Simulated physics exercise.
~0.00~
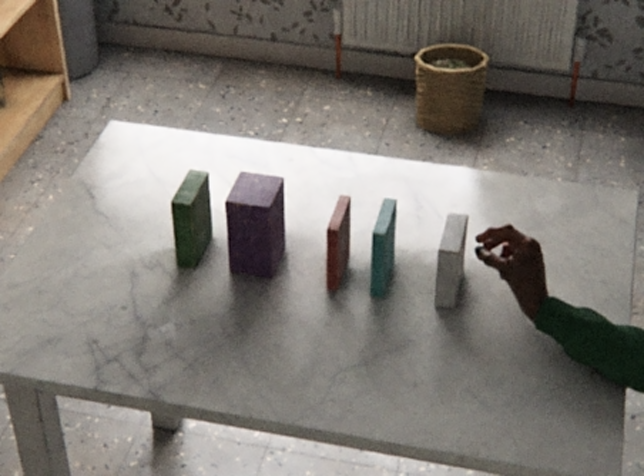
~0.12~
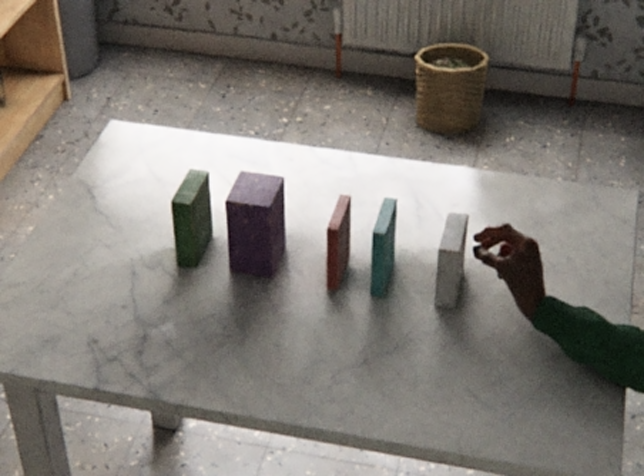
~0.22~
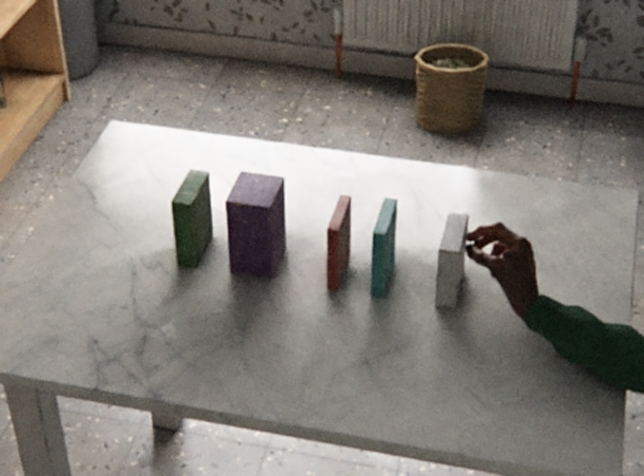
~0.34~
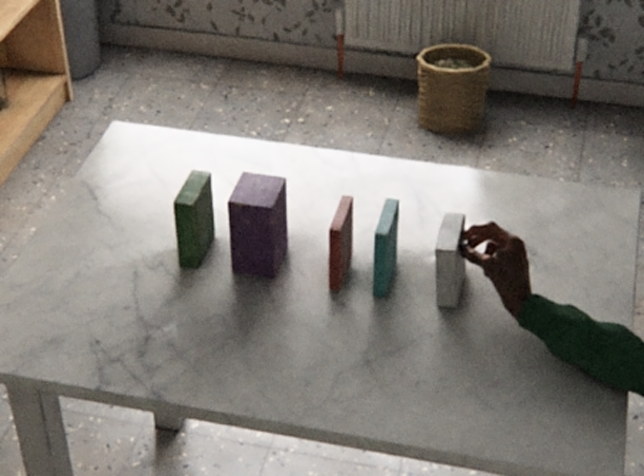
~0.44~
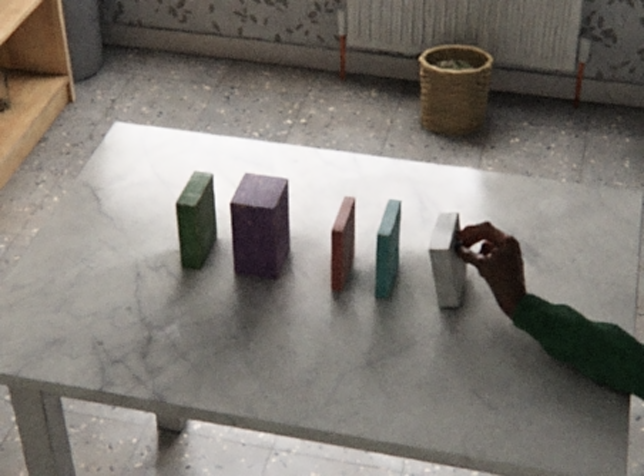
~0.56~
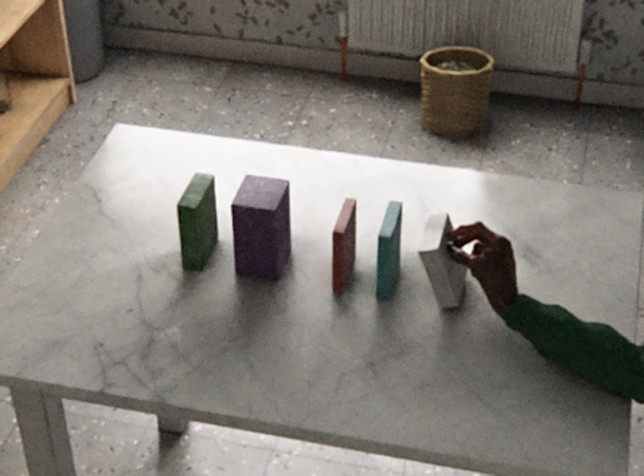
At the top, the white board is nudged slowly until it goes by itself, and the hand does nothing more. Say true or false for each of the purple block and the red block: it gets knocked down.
Purple block - false; red block - true.
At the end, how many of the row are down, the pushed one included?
Total: 3.
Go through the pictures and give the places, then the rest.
Purple block (256, 225); red block (339, 243), in the first frame.
Turquoise board (384, 247), in the second frame.
Turquoise board (384, 248), in the third frame.
White board 5° over; turquoise board (386, 248), in the fourth frame.
White board 11° over; turquoise board (388, 249), in the fifth frame.
White board 20° over; purple block (262, 228); red block (344, 245), in the sixth frame.
By 0.86 s, white board 68° over; red block tilted by 4° near (343, 245); turquoise board tilted by 26°.
By 1.06 s, white board 79° over; red block tilted by 74° near (316, 259); turquoise board tilted by 63°.
By 1.26 s, white board 90° over; red block on its side near (314, 268); turquoise board on its side.
When it is over (1.9 s), lying over on the table, turquoise board and red block; purple block as before. End places, in pixels of the last picture, purple block near (256, 227), red block near (314, 268).
